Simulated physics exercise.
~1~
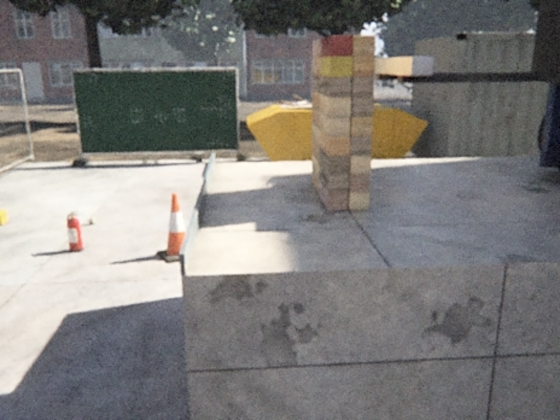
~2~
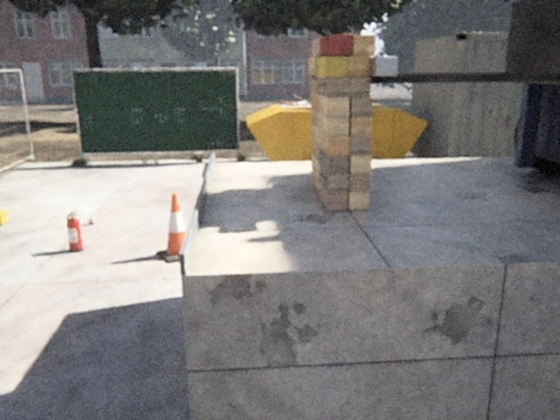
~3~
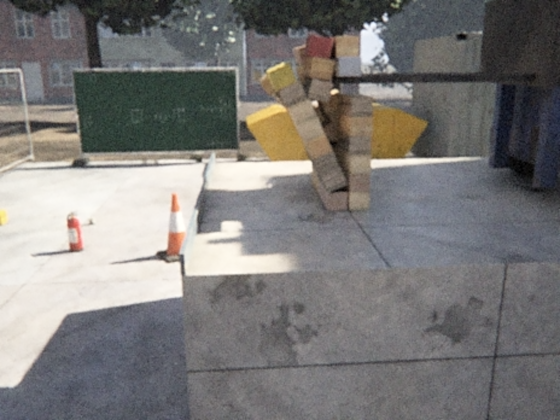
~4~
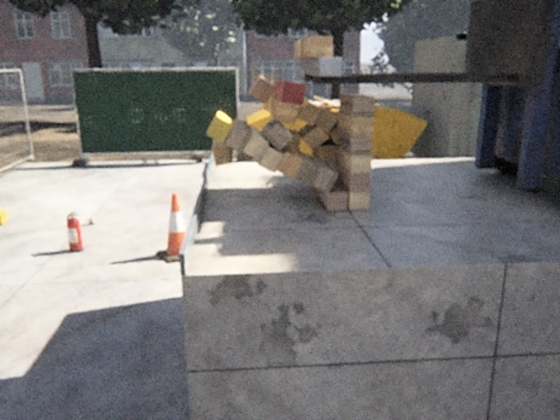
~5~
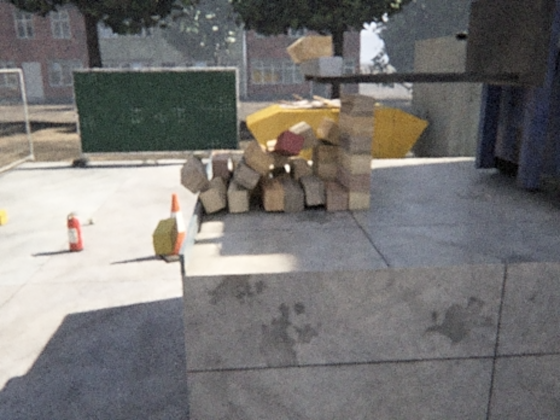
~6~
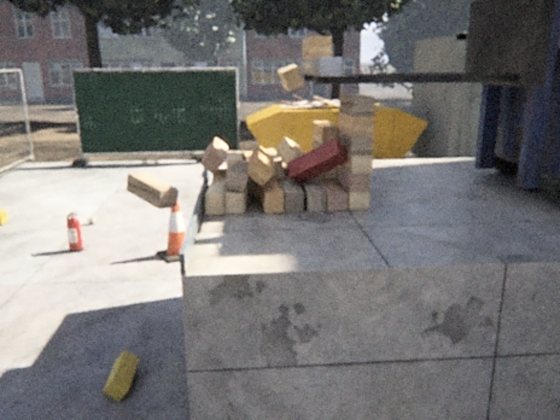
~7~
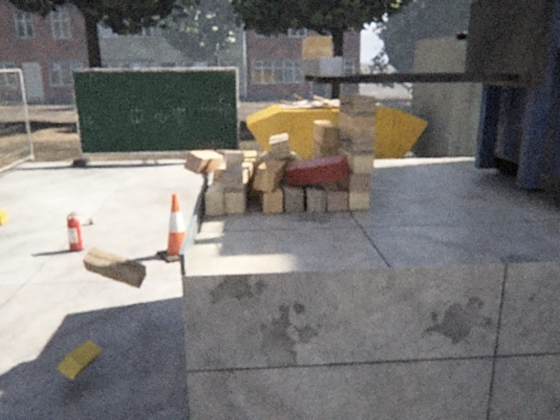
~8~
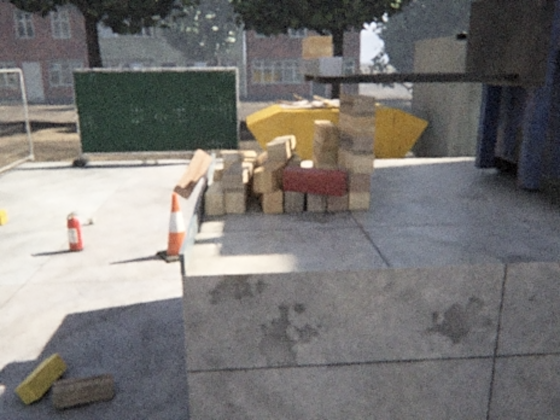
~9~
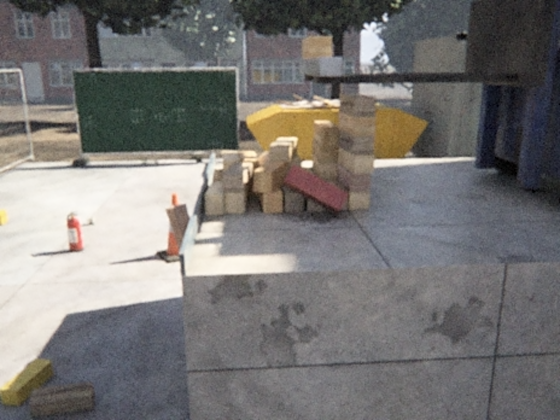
A lift truck's beam pushed into a tall stack of wooden blocks on a concrete dock, toppling much of it leftward into a heap; a yellow block and two others dropped over the edge, while a red one settled leaning against the column still standing.
